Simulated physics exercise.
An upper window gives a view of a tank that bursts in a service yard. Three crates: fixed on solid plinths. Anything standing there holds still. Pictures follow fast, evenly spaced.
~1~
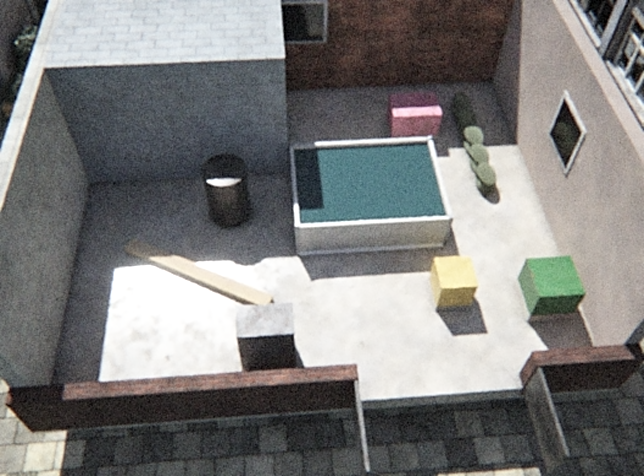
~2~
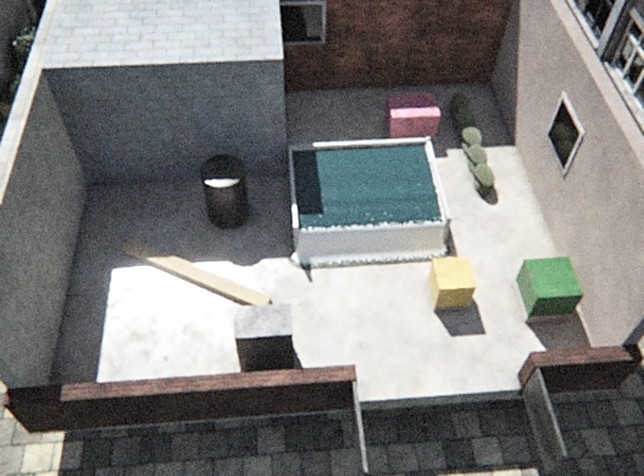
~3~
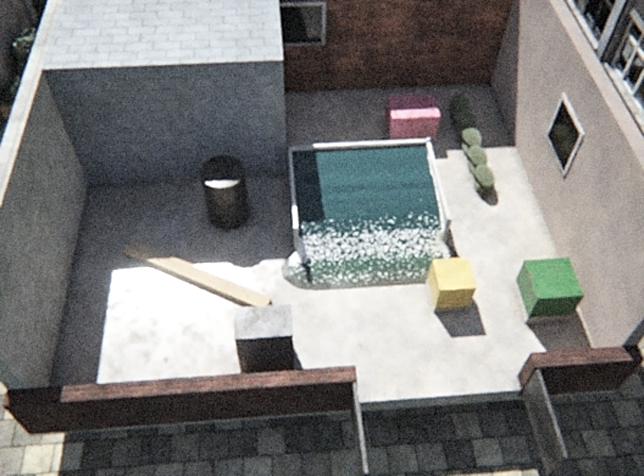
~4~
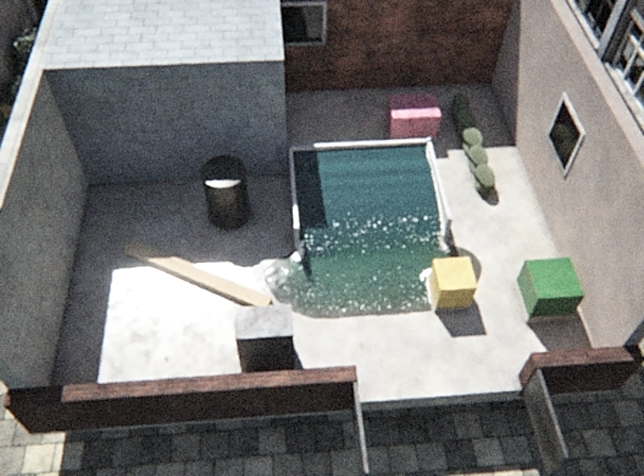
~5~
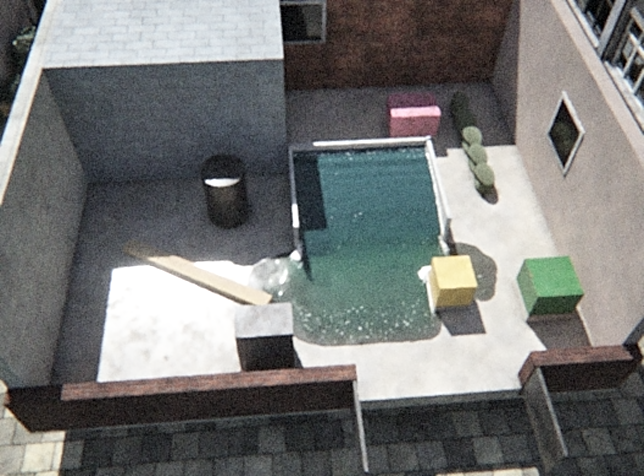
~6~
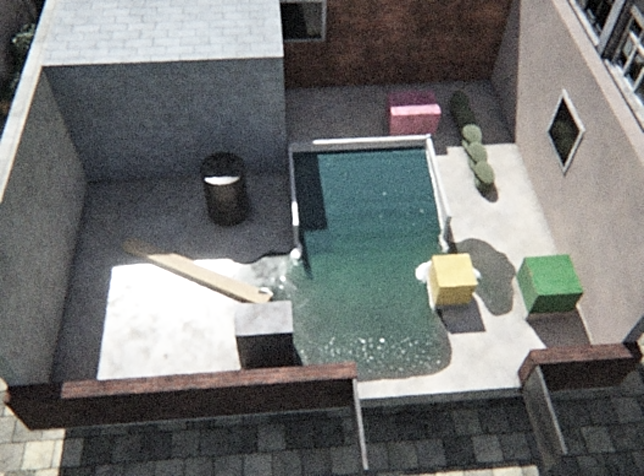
The clip opens on a full, still water tank in a walled yard with pink, yellow and green crates. Its near side gives way, and water bursts forward in white froth, then spreads around the yellow crate and out to the plank and grey block, reaching the low brick front wall.
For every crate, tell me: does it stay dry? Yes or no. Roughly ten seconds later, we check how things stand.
Here is how it goes: The yellow crate, no, it gets wet; the pink crate, yes, it stays dry; the green crate, yes, it stays dry.
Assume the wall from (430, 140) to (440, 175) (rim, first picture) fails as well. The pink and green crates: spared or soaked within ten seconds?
Within ten seconds the pink crate is drenched and the green crate is drenched.
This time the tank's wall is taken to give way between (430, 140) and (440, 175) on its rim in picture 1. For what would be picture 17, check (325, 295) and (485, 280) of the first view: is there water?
The first spot is unreached, the second submerged.
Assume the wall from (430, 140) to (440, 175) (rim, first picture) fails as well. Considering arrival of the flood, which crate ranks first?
That would be the crate marked pink, reached first.
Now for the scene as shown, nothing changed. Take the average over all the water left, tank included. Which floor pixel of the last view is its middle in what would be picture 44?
Somewhere near (311, 264).
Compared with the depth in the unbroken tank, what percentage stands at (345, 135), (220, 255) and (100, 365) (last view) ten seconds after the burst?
Approx. values, in order: 0 %, 6 %, 6 %.
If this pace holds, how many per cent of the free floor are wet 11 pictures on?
40 %.
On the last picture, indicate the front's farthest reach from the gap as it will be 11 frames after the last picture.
Roughly at (108, 402).
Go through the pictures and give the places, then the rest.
In the first picture, the water tank at (367, 183) is whole and still.
In the second picture, the front is at (292, 257), out from the gap at (371, 239).
In the third picture, the front is at (286, 269), out from the gap at (371, 241).
In the fourth picture, the front is at (281, 296), out from the gap at (371, 242).
In the fifth picture, water pours out at (371, 241) and has run to (488, 294).
In the sixth picture, water pours out at (371, 239) and has run to a hidden place.
A moment on, water covers 25 % of the floor; the yellow crate water round its plinth, the pink crate not reached, the green crate water round its plinth.
Next, water covers 40 % of the floor; the yellow crate water round its plinth, the pink crate not reached, the green crate water round its plinth.
Then, water covers 55 % of the floor; the yellow crate water round its plinth, the pink crate not reached, the green crate water round its plinth.
Later, water covers 70 % of the floor; the yellow crate water round its plinth, the pink crate not reached, the green crate water round its plinth.
In the end, water covers 85 % of the floor; the yellow crate was topped, the pink crate stayed above the water, the green crate stayed above the water.
